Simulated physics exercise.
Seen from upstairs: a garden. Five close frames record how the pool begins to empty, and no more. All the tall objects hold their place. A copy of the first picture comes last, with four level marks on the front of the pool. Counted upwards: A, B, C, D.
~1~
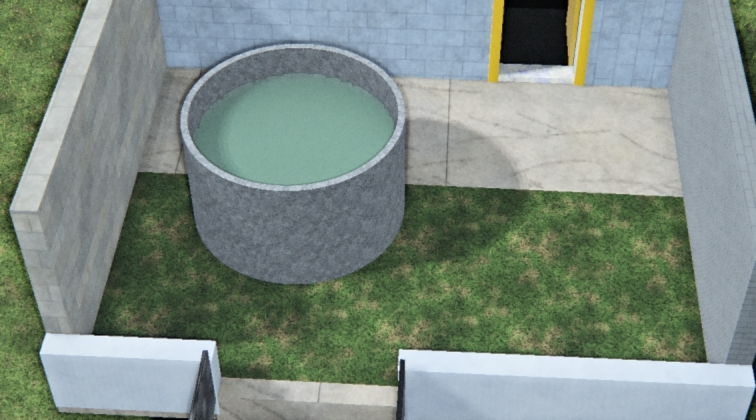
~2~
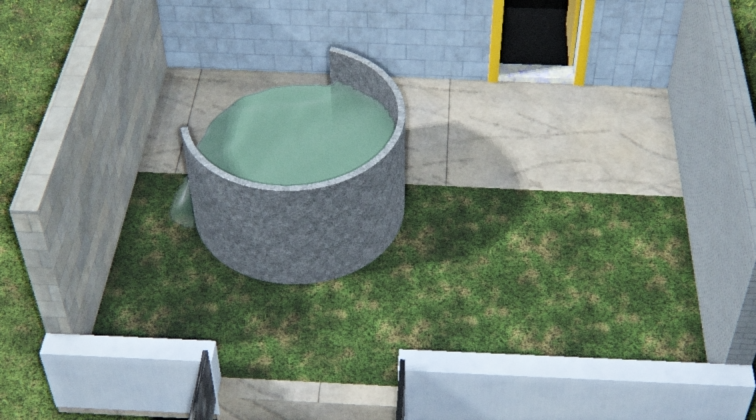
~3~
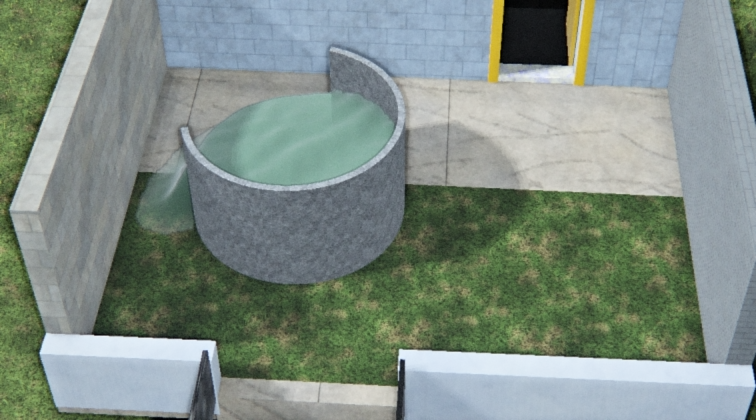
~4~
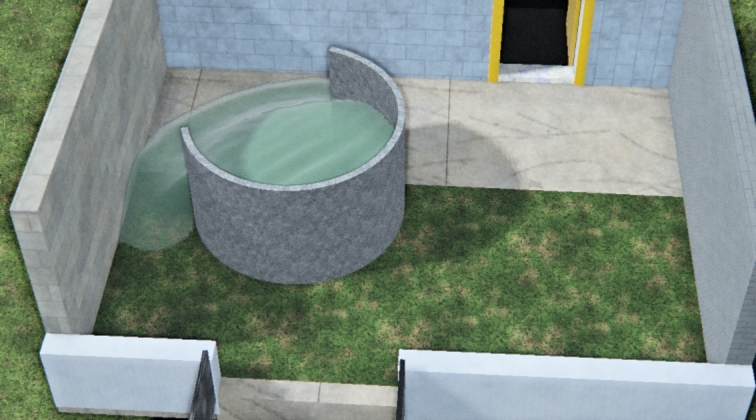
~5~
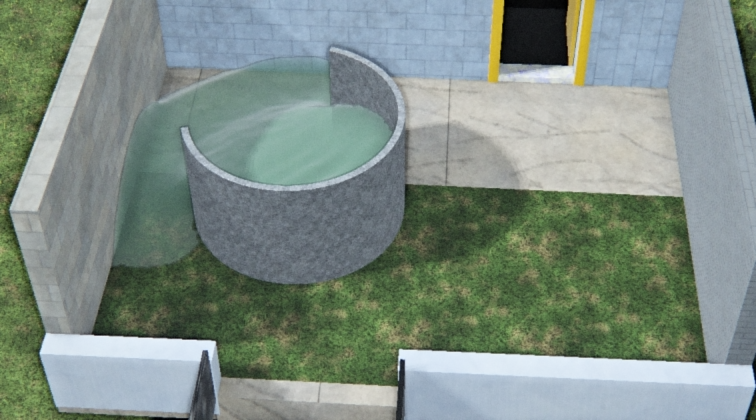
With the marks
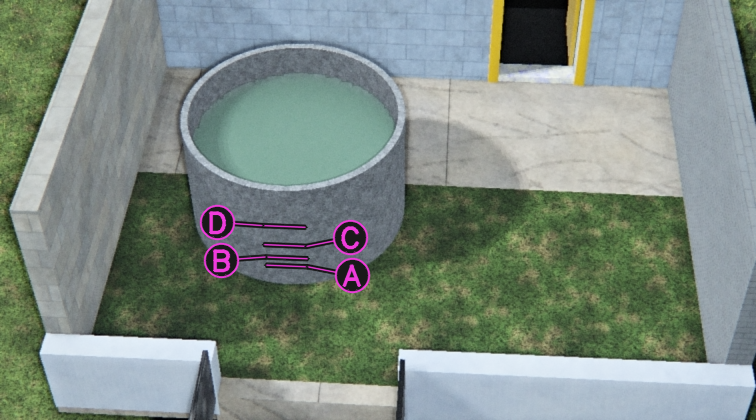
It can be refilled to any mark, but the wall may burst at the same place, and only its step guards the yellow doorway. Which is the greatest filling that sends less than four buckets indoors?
D.
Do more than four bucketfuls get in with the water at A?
No, that is safe.
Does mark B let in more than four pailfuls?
No, that is safe.
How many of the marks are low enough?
All of the four.
On the marked copy, A at (287, 265); B at (286, 257); C at (285, 245); D at (283, 226); from the bottom up A, B, C, D.
If A is chosen, nothing gets over.
If B is chosen, nothing gets over.
If C is chosen, nothing gets over.
If D is chosen, a bucket or two gets in.
